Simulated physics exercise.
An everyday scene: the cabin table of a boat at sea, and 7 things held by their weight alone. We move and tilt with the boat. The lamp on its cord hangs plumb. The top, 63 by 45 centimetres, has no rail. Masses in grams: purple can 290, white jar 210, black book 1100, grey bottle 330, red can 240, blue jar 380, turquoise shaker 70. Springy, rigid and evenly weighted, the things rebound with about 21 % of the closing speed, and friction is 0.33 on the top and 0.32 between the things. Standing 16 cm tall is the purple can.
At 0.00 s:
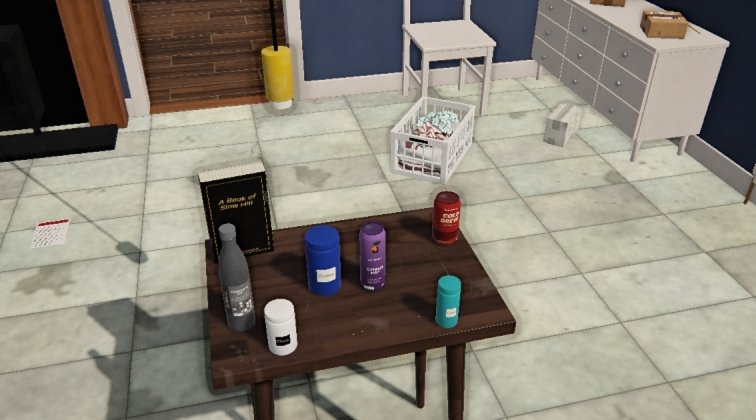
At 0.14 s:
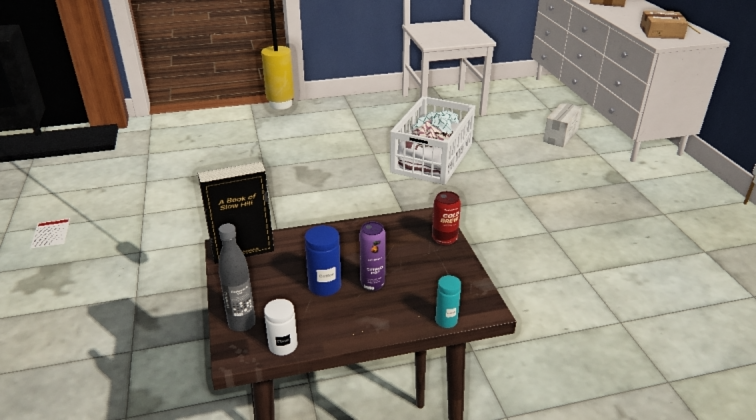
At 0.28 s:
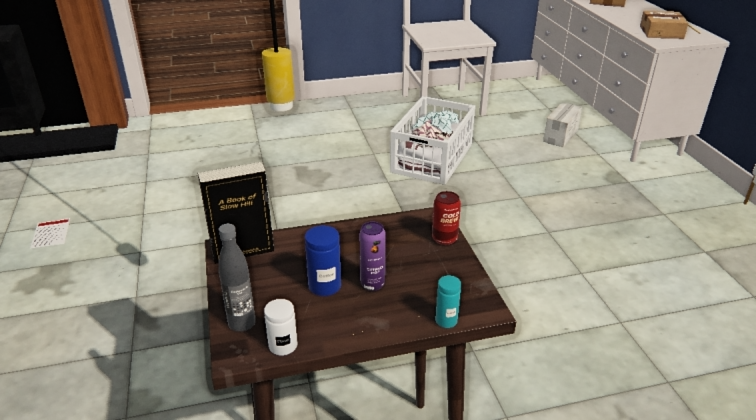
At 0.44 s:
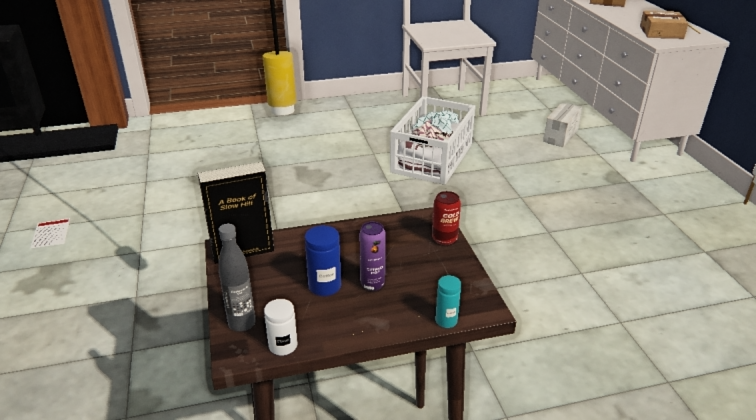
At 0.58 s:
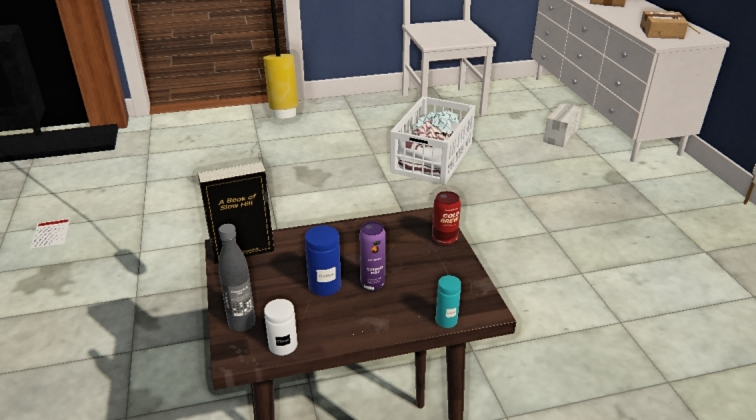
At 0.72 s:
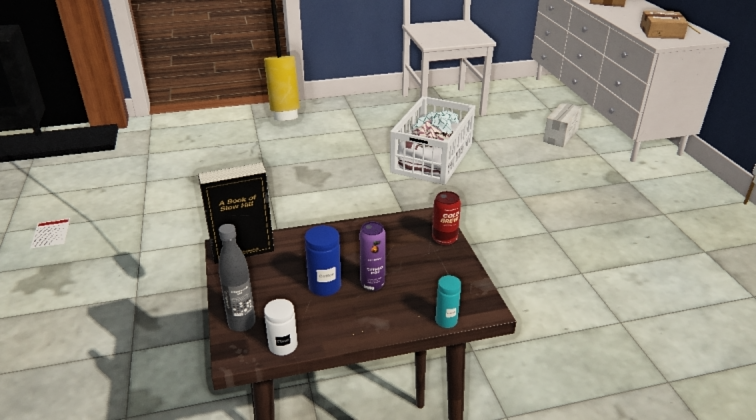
A yellow lamp hanging on its cord is still at first, then drifts slightly toward the near side and a touch right as the cabin gradually tilts near side down. On the dark table, the black book, grey bottle, jars, cans and turquoise shaker all keep their places through the last moment.
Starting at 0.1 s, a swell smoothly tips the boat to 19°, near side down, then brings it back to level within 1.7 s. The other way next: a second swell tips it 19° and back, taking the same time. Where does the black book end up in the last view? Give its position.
The black book ends up at about (252, 298).
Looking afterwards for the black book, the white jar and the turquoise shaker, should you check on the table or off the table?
At the end the black book remains on its base, the white jar remains on its base and the turquoise shaker remains on its base.
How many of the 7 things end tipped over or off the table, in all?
That makes 2.
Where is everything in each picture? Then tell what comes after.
In the first frame, boat level; black book (238, 214); purple can (373, 257).
In the second frame, boat level; grey bottle (235, 278); red can (446, 219).
In the third frame, heel 2°, near side down; blue jar (323, 261); turquoise shaker (448, 302).
In the fourth frame, heel 7°, near side down; purple can (373, 257); white jar (281, 327).
In the fifth frame, heel 11°, near side down; grey bottle (235, 278); red can (446, 219).
In the sixth frame, heel 16°, near side down; black book (238, 214); blue jar (323, 261).
After 1.12 s, heel 17°, near side down; black book on its side near (253, 284); grey bottle tipped 26° from how it sat.
After 1.32 s, heel 11°, near side down; grey bottle now off the table; black book on its side near (252, 298); white jar slid 2 cm.
After 1.52 s, heel 5°, near side down; black book on its side near (253, 300); white jar slid 3 cm.
After 1.82 s, boat level; black book on its side near (253, 300); white jar slid 3 cm.
At rest (4.0 s), off the table, grey bottle; tipped over on the table, black book; the other 5 in place, give or take 5 cm. Seen from the same camera at the end, black book near (252, 298).
